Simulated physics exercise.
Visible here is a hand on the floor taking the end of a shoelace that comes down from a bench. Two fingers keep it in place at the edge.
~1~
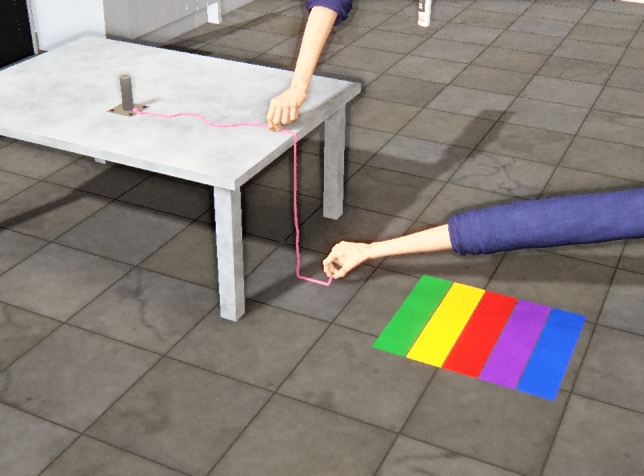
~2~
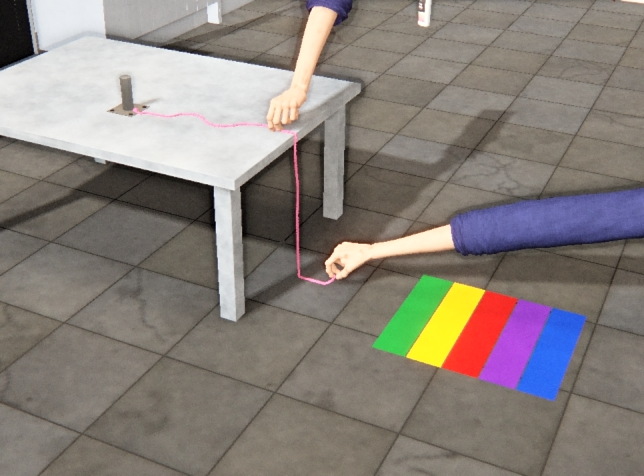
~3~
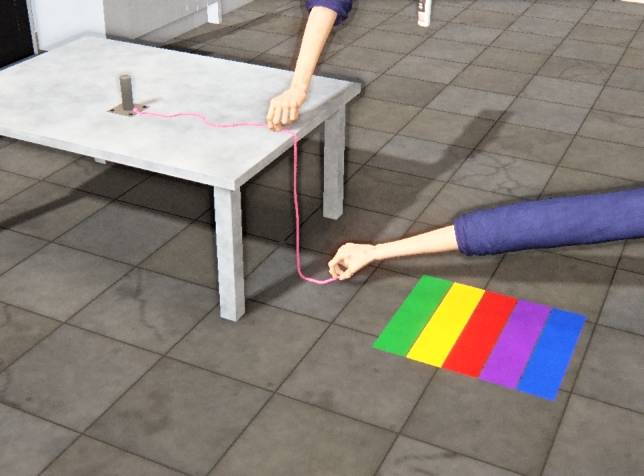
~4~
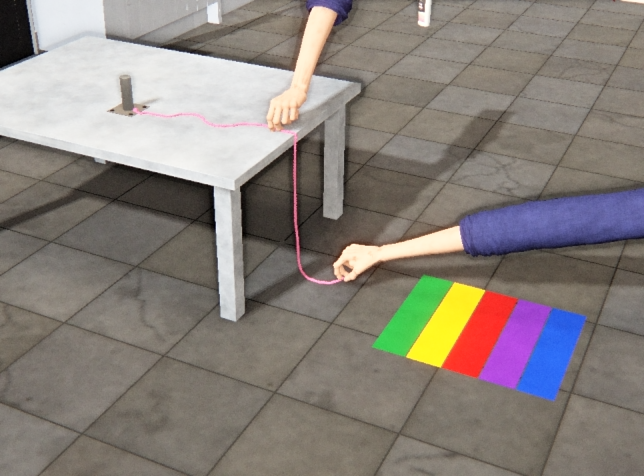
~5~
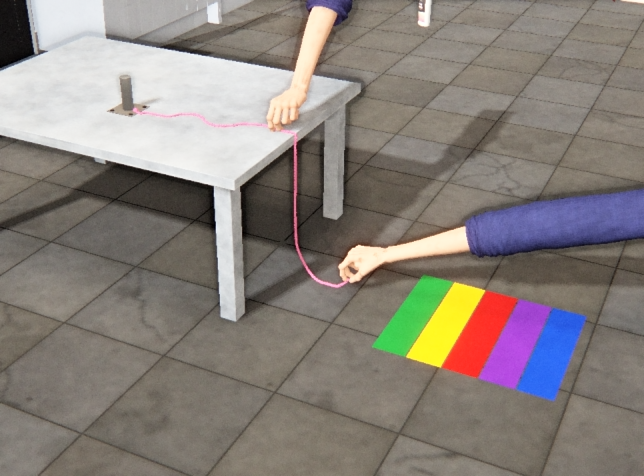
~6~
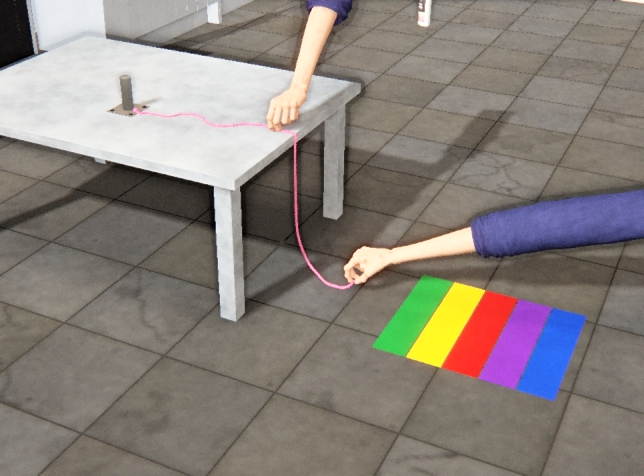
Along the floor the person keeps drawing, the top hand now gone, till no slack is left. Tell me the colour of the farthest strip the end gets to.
The farthest it gets is yellow.
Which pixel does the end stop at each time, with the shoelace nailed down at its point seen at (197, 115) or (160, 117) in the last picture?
Approximately (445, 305), then (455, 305).
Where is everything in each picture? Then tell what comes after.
The first frame shows end (333, 275); green (398, 337); yellow (432, 347); red (468, 357); purple (504, 367); blue (542, 378).
The second frame shows end (335, 276); shoelace through (156, 115) (205, 121) (260, 125) (295, 157) (297, 217) (298, 268).
The third frame shows end (338, 277).
The fourth frame shows end (343, 278); shoelace through (156, 115) (205, 121) (260, 125) (295, 157) (295, 216) (301, 269).
The fifth frame shows end (349, 279).
The sixth frame shows end (354, 281); shoelace through (156, 115) (205, 121) (260, 125) (295, 157) (296, 216) (313, 269).
Early on, end near (403, 294); over green.
Midway, end near (436, 303); over yellow.
At the end of the slack, end near (456, 308); over yellow. It halts on the yellow strip.
